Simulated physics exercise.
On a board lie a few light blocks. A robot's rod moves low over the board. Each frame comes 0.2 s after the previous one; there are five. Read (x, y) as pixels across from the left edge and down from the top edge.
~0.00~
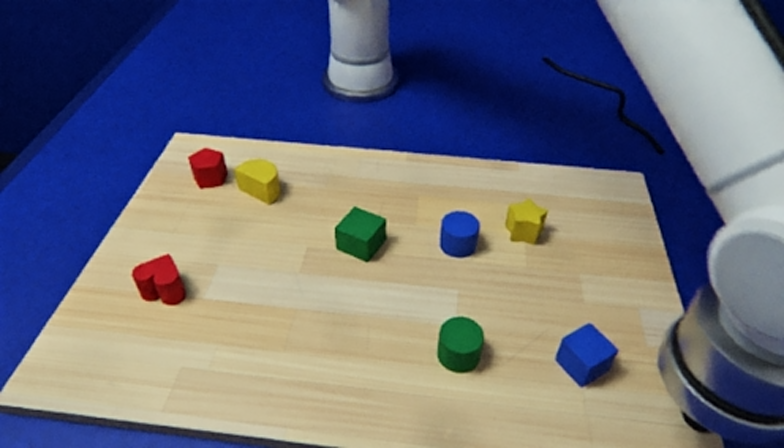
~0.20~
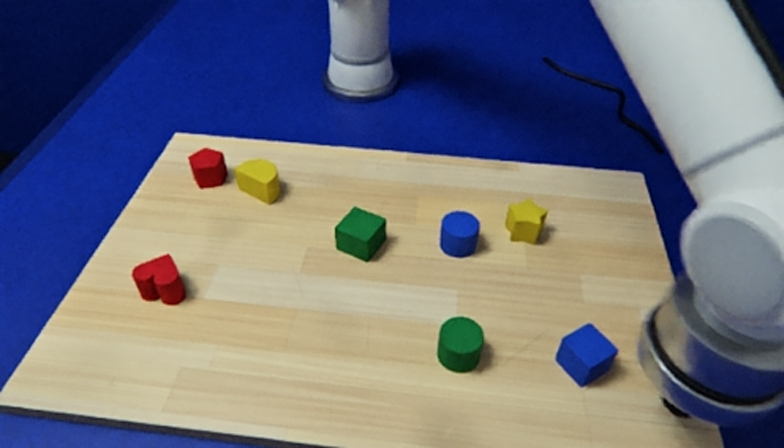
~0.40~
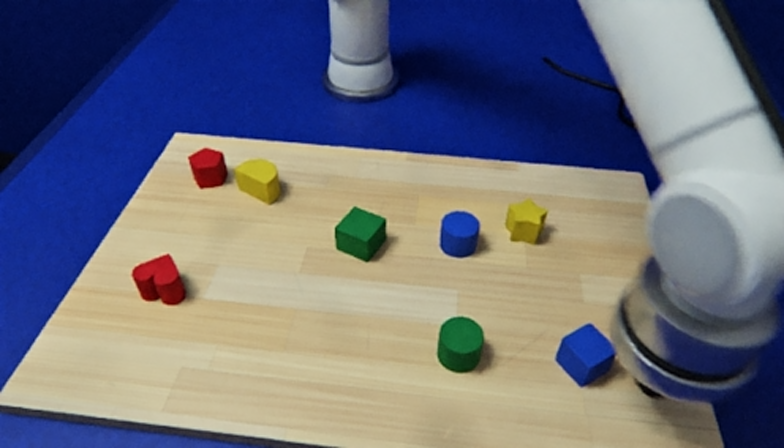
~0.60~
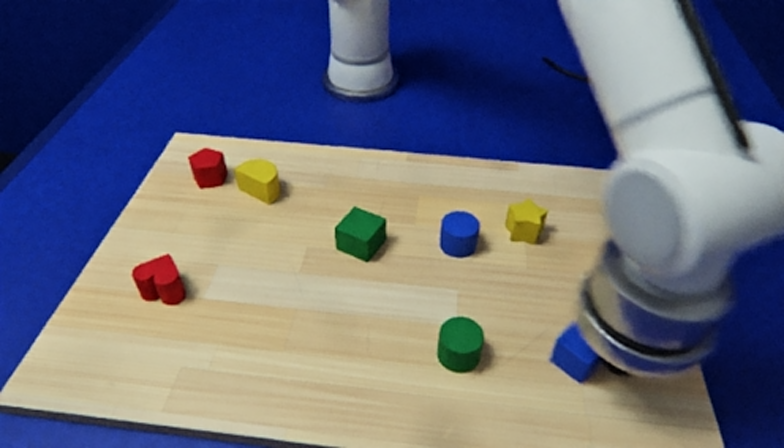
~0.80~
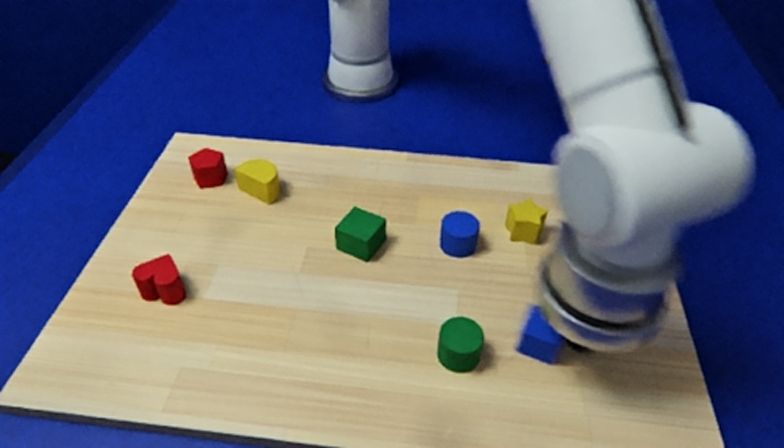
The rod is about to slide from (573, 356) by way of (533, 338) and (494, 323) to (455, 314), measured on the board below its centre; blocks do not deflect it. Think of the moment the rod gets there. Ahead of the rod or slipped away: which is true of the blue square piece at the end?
I'd say it is still being pushed.
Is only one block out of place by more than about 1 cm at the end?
Yes, that is what happens.
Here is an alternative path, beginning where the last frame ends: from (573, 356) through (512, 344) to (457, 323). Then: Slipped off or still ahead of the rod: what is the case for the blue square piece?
Pushed along.
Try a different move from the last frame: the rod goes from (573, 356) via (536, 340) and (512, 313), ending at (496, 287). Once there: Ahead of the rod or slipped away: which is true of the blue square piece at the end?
Looking at the end of the path, the blue square piece has slipped free of the rod.
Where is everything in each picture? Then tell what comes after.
In the first picture, tip of the rod at (699, 418), middles of tops, green circular block at (462, 334), blue square piece at (590, 344).
In the second picture, rod at (679, 404), nothing pushed.
In the third picture, rod at (652, 385), nothing pushed.
In the fourth picture, rod at (619, 363), blue square piece at (584, 340).
In the fifth picture, rod at (579, 341), green circular block at (462, 334), blue square piece at (546, 323).
What follows on the original path. One third of the way, rod at (537, 323); blue square piece at (504, 308).
Two thirds of the way, rod at (497, 308); blue square piece at (464, 296), turned 20° anticlockwise.
At the end, rod at (457, 298); green circular block unmoved; blue square piece at (425, 285), turned 15° anticlockwise.
